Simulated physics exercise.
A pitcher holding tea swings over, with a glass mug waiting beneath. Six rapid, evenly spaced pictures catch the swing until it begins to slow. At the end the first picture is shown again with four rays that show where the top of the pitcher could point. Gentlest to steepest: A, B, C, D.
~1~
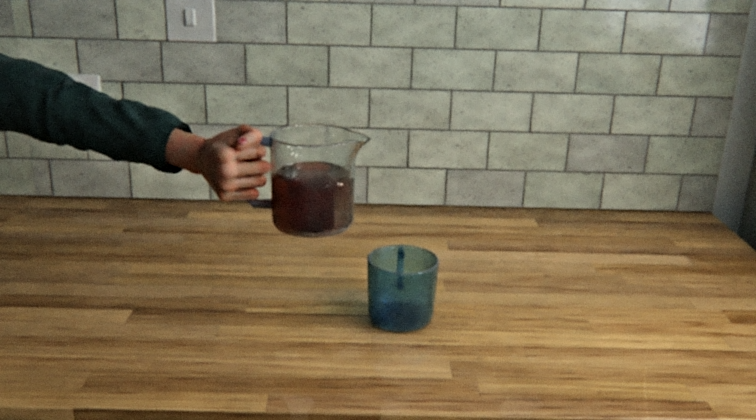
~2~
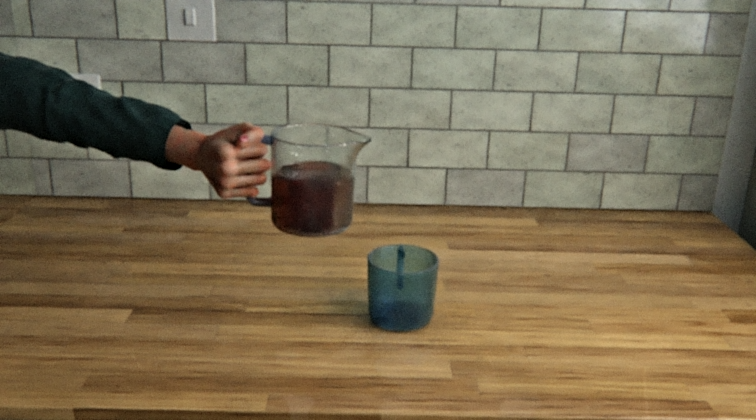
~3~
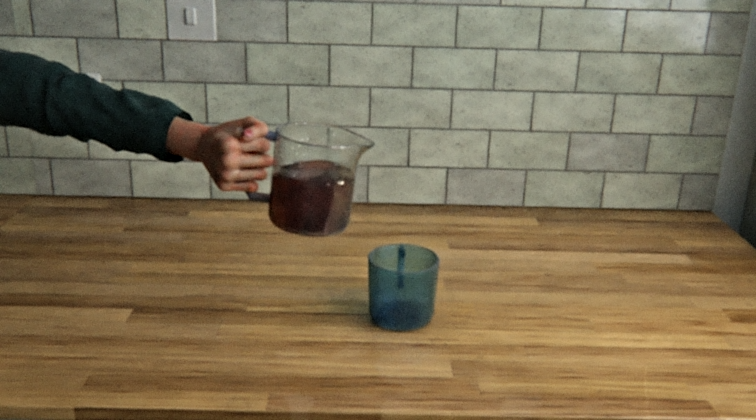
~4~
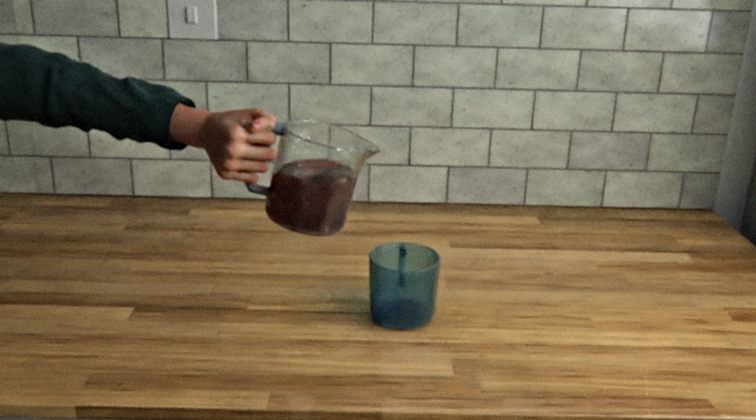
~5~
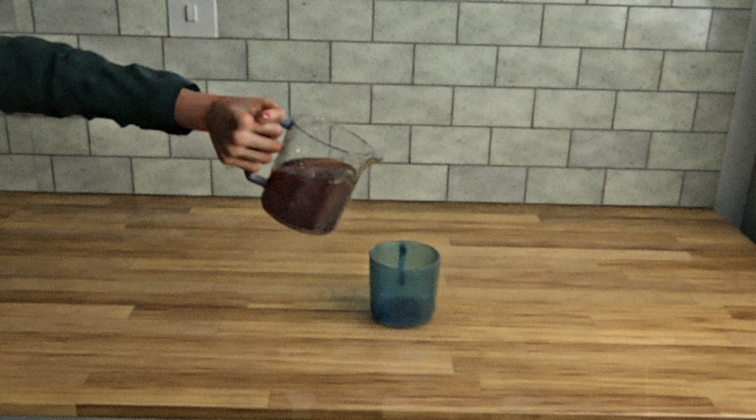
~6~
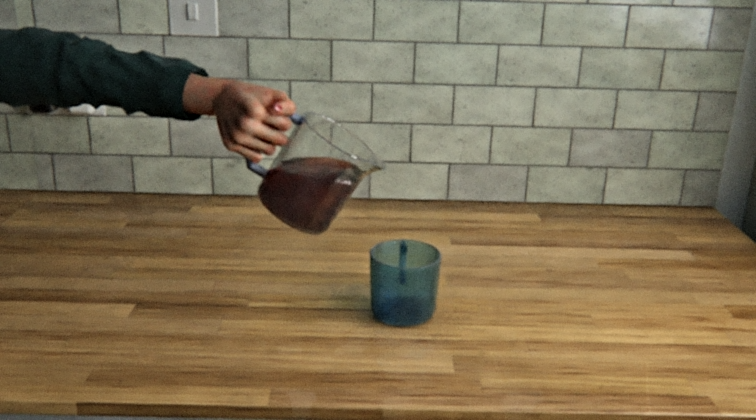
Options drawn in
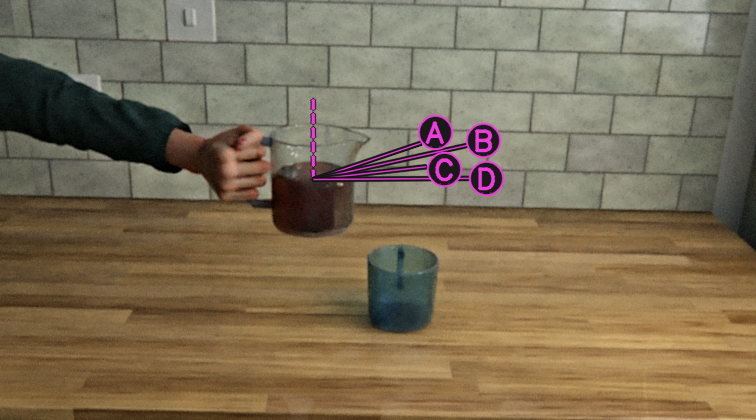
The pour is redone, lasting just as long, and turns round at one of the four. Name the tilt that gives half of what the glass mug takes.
The answer is mark A.
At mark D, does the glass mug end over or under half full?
Over half.
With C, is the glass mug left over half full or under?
Over.
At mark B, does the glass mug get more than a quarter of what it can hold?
Yes, it does.
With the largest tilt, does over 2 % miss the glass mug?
Yes.
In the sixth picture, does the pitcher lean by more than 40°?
No.
On the marked copy, A at (420, 143); B at (466, 145); C at (426, 166); D at (469, 178).
For mark A, the glass mug ends with about 51 % of what it can hold.
For mark B, the glass mug ends with about 64 % of what it can hold; 3 % of the tea is spilt.
For mark C, the glass mug ends with about 71 % of what it can hold; 8 % of the tea is spilt.
For mark D, the glass mug ends with about 74 % of what it can hold; 16 % of the tea is spilt.
